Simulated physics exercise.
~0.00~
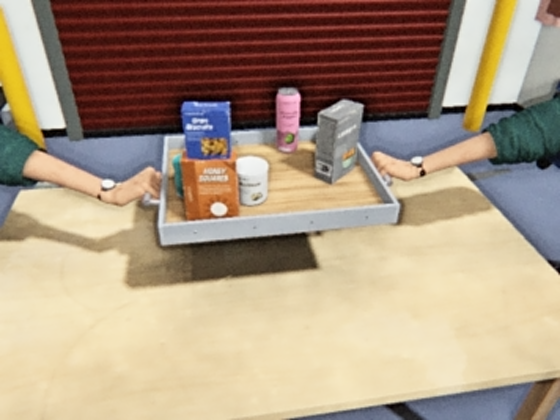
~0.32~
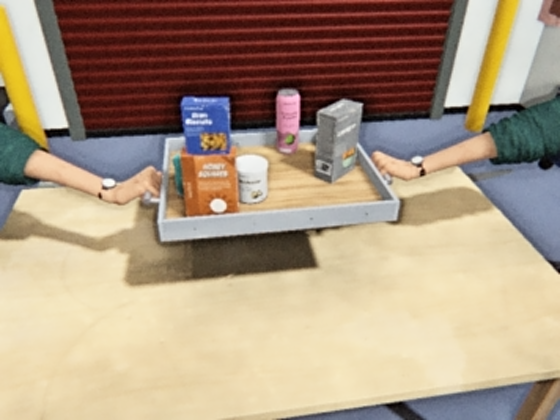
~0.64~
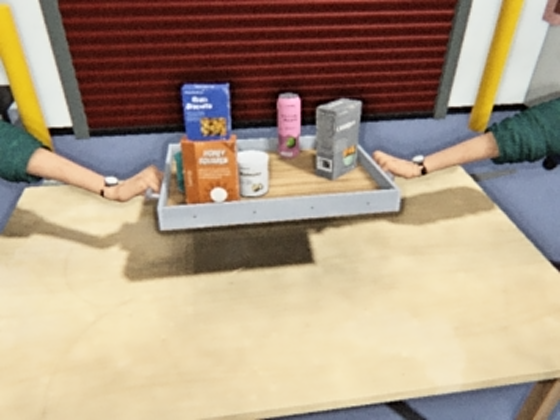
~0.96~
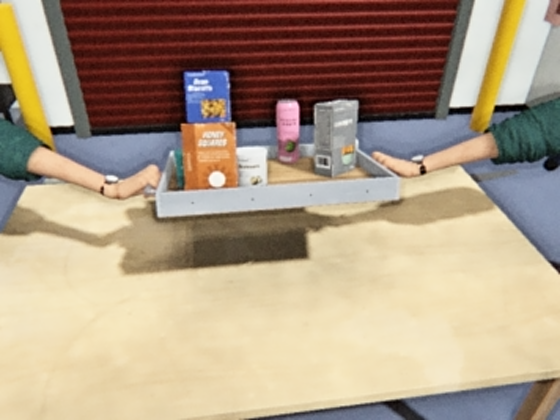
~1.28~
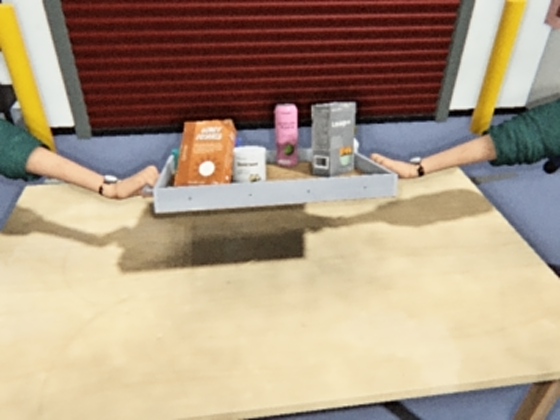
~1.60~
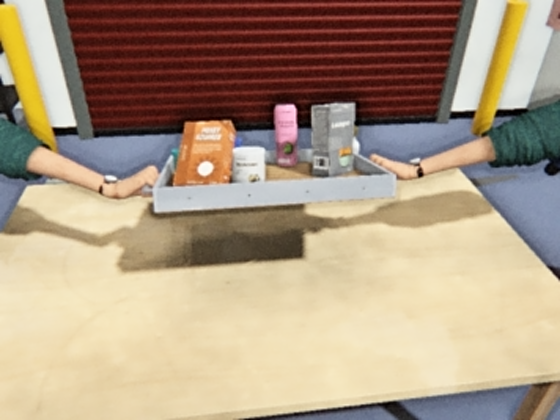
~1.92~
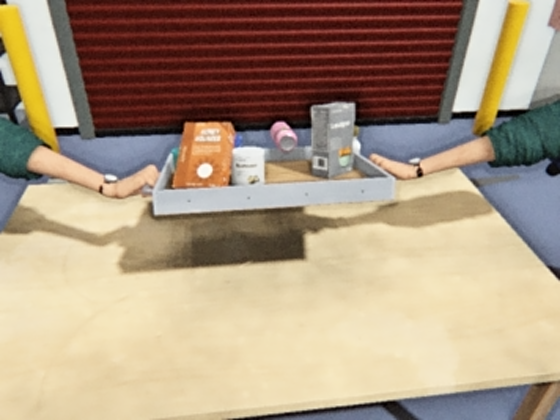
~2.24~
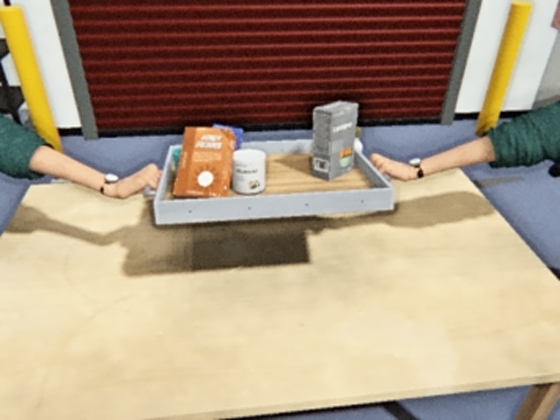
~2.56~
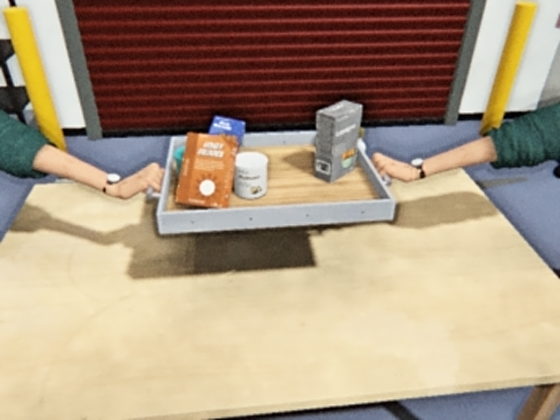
In the video, two hands hold a tray of packets, a tin and a pink can above a table, tipping its far edge down and then back up; the blue carton falls over, the orange packet leans back, and the pink can topples off the far side.
